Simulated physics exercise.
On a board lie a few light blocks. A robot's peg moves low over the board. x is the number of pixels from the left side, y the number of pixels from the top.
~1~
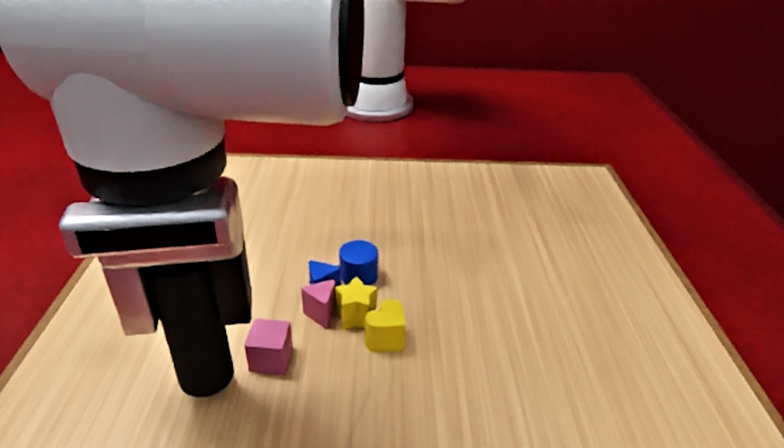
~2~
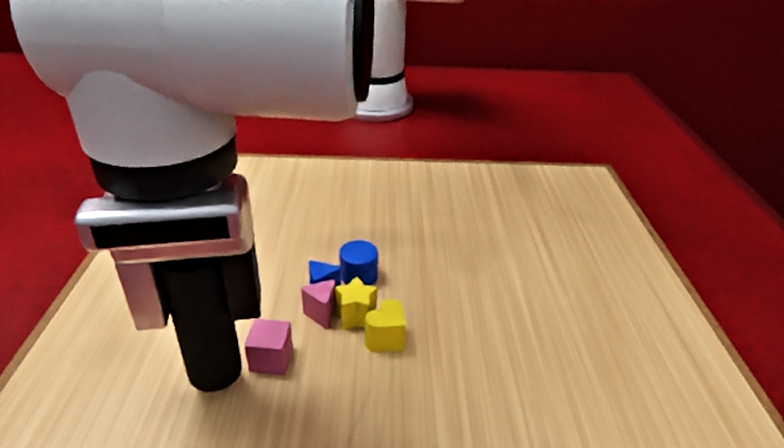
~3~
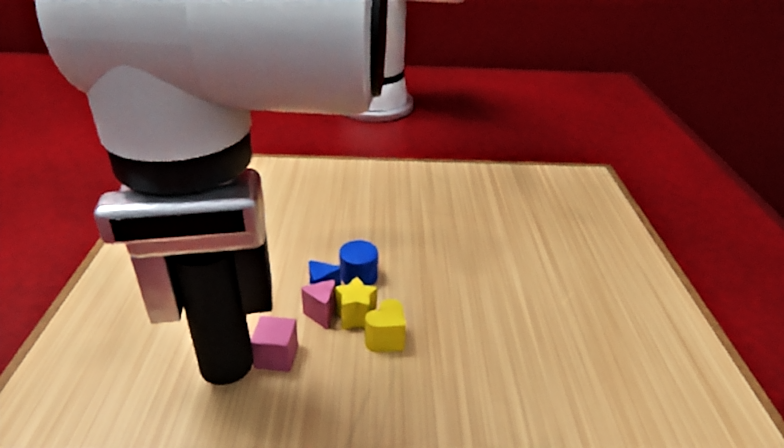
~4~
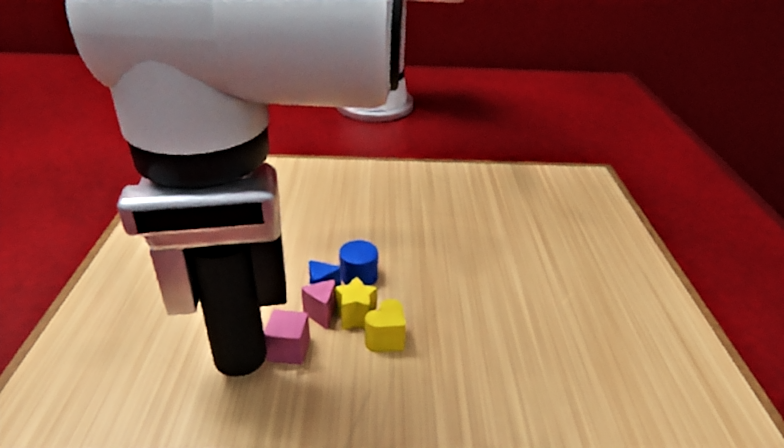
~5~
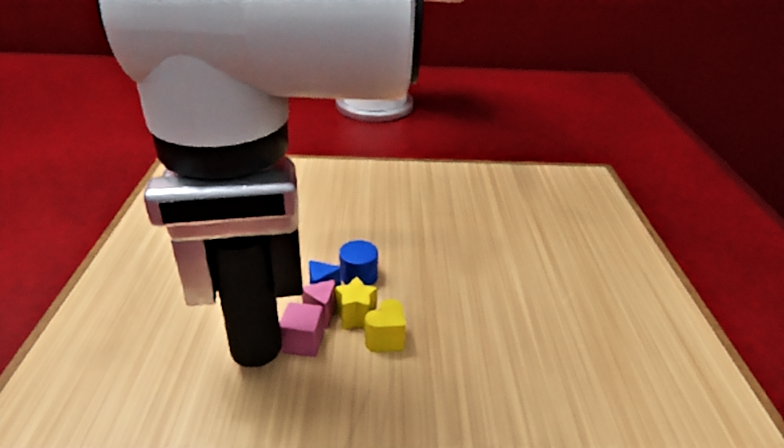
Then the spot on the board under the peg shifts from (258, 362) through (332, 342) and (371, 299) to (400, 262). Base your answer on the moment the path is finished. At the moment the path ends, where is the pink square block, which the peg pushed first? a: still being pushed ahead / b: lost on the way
My pick is a.
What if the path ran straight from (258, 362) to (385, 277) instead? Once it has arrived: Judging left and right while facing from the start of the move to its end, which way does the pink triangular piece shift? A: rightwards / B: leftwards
A: Rightwards.
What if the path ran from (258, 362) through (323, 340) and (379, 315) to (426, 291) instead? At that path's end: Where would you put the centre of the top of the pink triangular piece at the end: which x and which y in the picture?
I'd expect the centre of its top face to be at (349, 269).
What follows on the original path. One third of the way, peg at (332, 328); pink square block at (360, 293), turned 45° anticlockwise; pink triangular piece at (338, 280), turned 80° anticlockwise; blue triangular piece at (318, 265); yellow star-shaped block at (385, 276), turned 20° anticlockwise.
Two thirds of the way, peg at (372, 285); pink square block at (398, 256), turned 50° anticlockwise; pink triangular piece at (342, 264), turned 90° anticlockwise; blue triangular piece at (315, 259), turned 40° anticlockwise; yellow star-shaped block at (420, 242), turned 20° anticlockwise; blue cylinder at (359, 247).
At the end, peg at (401, 249); pink square block at (428, 225), turned 35° anticlockwise; pink triangular piece at (342, 263), turned 100° anticlockwise; blue triangular piece at (314, 259), turned 45° anticlockwise; yellow star-shaped block at (454, 218); blue cylinder at (360, 234).
